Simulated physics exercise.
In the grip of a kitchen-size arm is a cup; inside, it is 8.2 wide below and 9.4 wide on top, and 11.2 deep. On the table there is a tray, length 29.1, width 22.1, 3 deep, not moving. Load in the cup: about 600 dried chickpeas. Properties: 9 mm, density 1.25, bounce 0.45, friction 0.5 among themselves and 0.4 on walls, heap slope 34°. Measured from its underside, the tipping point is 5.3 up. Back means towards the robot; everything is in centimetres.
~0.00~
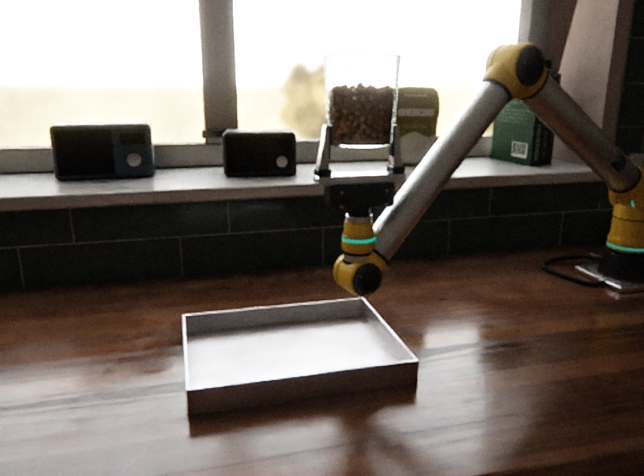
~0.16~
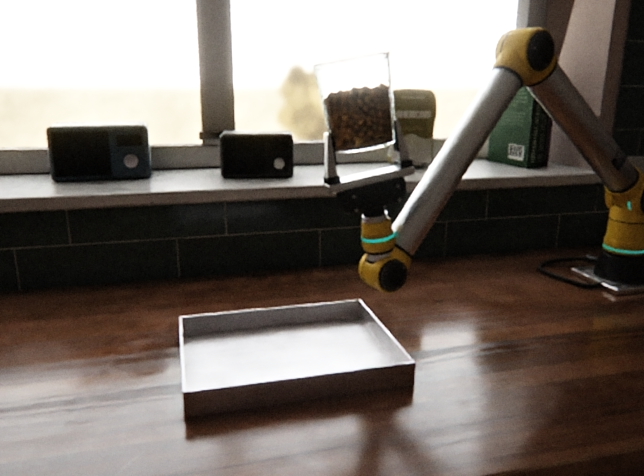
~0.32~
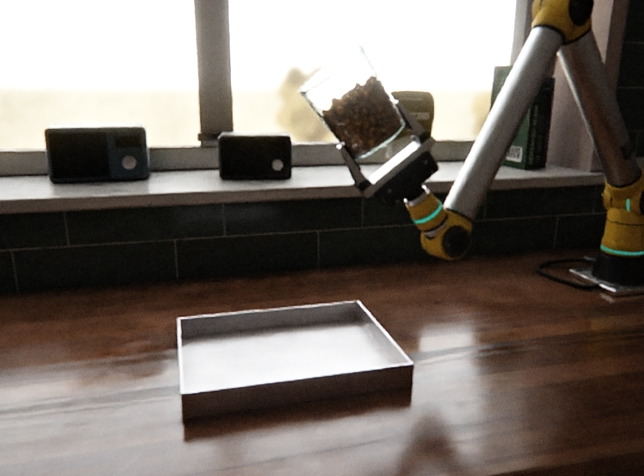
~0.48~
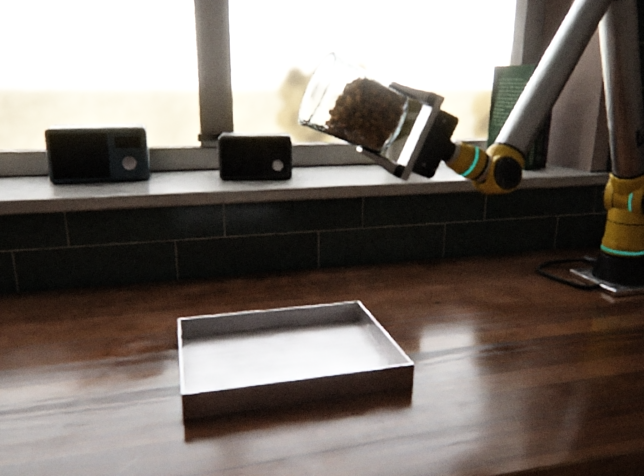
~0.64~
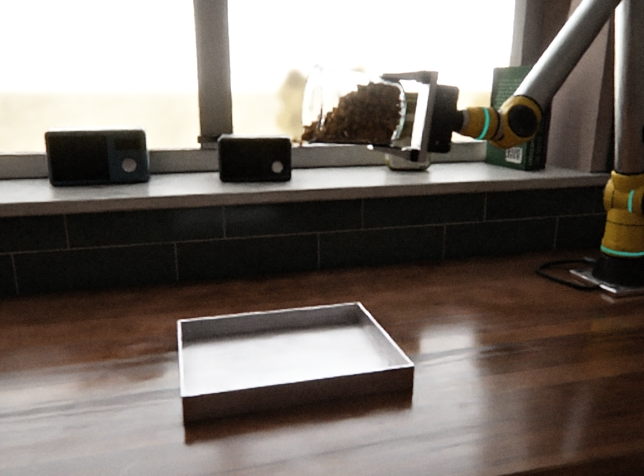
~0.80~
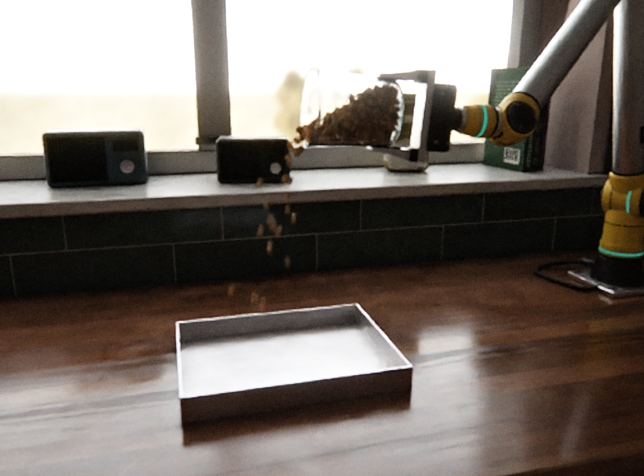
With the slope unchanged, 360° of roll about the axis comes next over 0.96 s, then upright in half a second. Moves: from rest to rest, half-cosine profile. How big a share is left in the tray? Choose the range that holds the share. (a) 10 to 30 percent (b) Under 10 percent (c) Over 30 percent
Option c: Over 30 percent.
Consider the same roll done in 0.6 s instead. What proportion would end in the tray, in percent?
It would come to around 30 percent.
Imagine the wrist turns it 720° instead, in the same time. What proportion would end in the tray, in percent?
In that case you'd get close to 45 per cent.
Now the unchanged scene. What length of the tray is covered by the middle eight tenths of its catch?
It spans something like 18 centimetres, give or take.
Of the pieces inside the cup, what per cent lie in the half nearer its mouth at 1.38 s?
Mouth-half share: Approx. 45 %.
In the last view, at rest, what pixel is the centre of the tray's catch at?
Middle: Close to (232, 367).
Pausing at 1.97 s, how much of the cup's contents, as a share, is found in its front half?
Around 65 %.
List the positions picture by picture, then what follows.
In the first frame, cup middle at (361, 102), upright; upper third of the load around (360, 96), from x 330 to 390, top at y 85; 599 in the cup.
In the second frame, cup middle at (358, 104), tipped 10°; upper third of the load around (361, 98), from x 325 to 390, top at y 85.
In the third frame, cup middle at (355, 106), tipped 37°; upper third of the load around (364, 99), from x 325 to 400, top at y 75.
In the fourth frame, cup middle at (355, 107), tipped 66°; upper third of the load around (365, 96), from x 325 to 400, top at y 80.
In the fifth frame, cup middle at (354, 109), tipped 83°; upper third of the load around (371, 99), from x 295 to 400, top at y 85; 598 in the cup, 1 in flight or on a rim.
In the sixth frame, cup middle at (352, 110), tipped 85°; upper third of the load around (372, 104), from x 230 to 395, top at y 85; 575 in the cup, 24 in flight or on a rim.
After 1.38 s, tipped 85°, highest piece 39 above the table; 453 in the cup, 85 in the tray, 1 on the table or floor, 60 in flight or on a rim.
After 1.97 s, tipped 54°, highest piece 37 above the table; 323 in the cup, 261 in the tray, 2 on the table or floor, 13 in flight or on a rim.
After 2.46 s, upright, highest piece 37 above the table; 323 in the cup, 273 in the tray, 3 on the table or floor.
After 3.16 s, upright, highest piece 37 above the table; 323 in the cup, 273 in the tray, 3 on the table or floor.
At rest, 323 in the cup, 273 in the tray, 3 on the table or floor. That is 46 % in the tray.
